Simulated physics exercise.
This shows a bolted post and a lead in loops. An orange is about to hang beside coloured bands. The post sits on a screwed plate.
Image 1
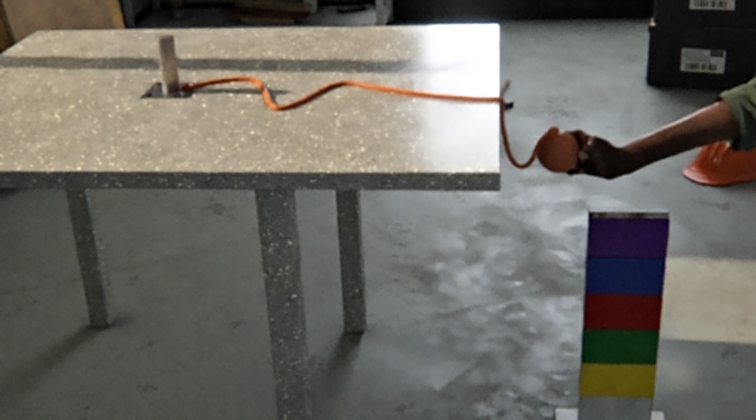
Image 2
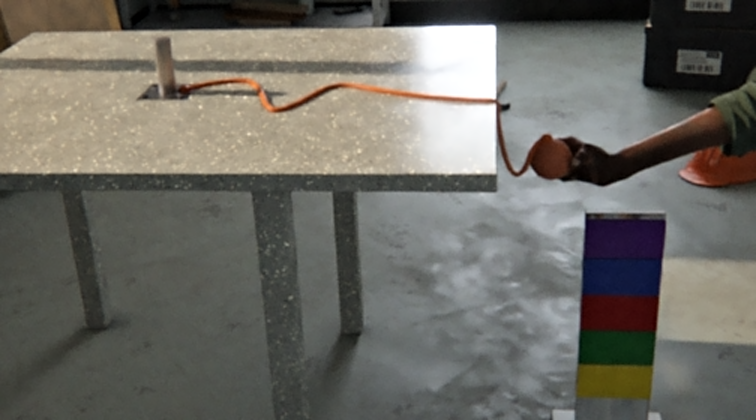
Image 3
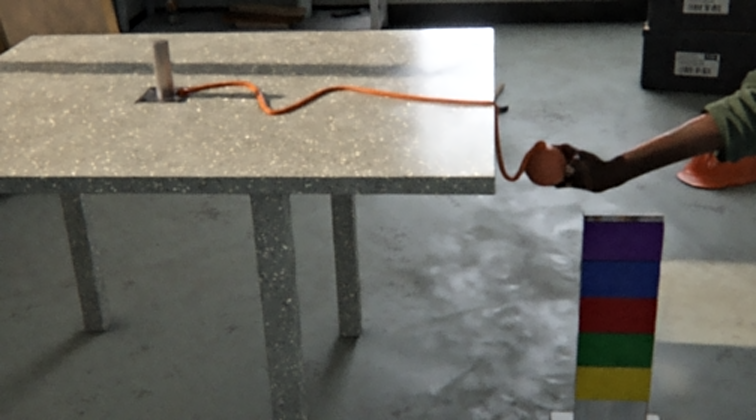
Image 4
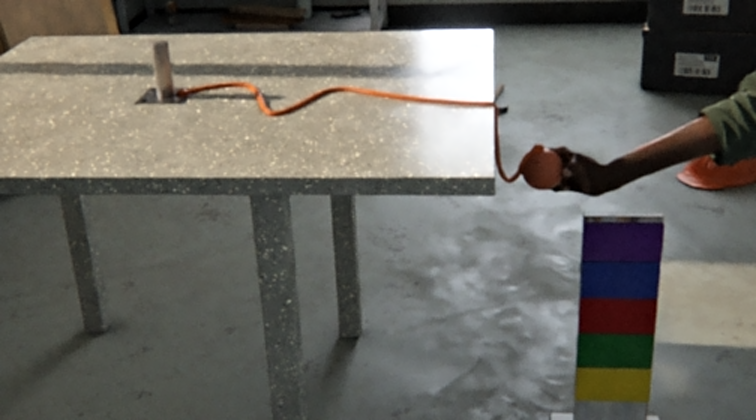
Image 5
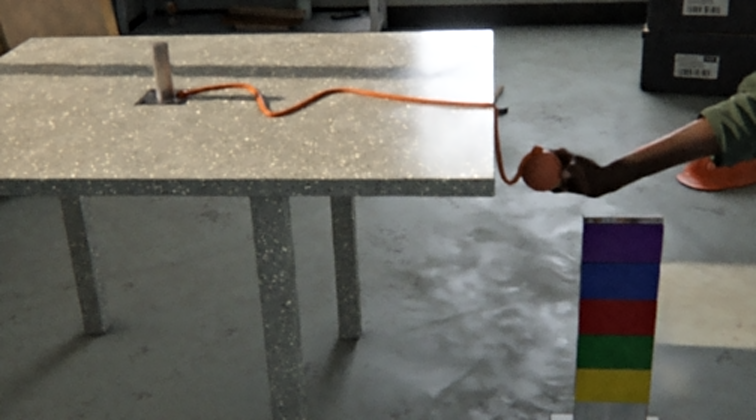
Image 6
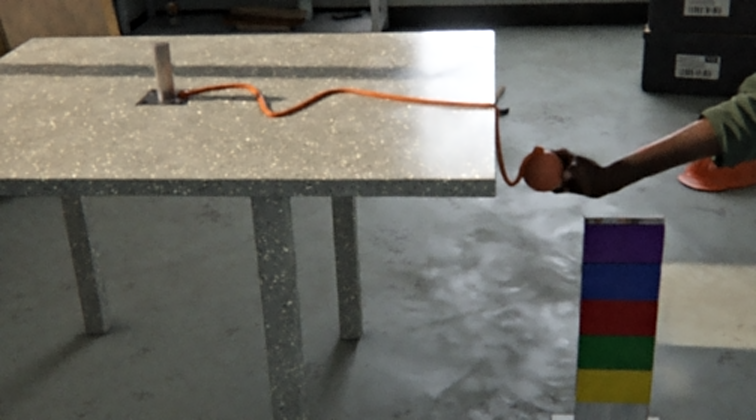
A hand held an orange ball just off the table's right edge, its slack orange cord trailing back to a small post, and hardly moved above a stand of purple, blue, red, green and yellow bands.
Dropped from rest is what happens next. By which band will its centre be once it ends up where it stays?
By the green band.
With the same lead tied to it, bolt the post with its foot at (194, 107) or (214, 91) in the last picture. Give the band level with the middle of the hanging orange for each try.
Try one - yellow; try two - yellow.
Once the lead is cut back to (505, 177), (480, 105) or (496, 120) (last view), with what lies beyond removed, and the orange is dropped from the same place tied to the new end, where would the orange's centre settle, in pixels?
In that order: (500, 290), (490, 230) and (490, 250).
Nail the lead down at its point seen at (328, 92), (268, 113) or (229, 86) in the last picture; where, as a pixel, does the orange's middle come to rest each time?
The places are (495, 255), (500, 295) and (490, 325).
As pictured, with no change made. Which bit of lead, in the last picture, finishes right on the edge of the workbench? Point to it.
It lies at about (375, 95).
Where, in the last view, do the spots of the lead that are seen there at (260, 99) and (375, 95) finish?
Well, the first one sits at (301, 96), and the second one sits at (493, 100).
A little later, orange near (466, 341); level with green.
Next, orange near (509, 339); level with green.
When it is over, orange near (491, 342); level with green. Its centre hangs level with the green band.
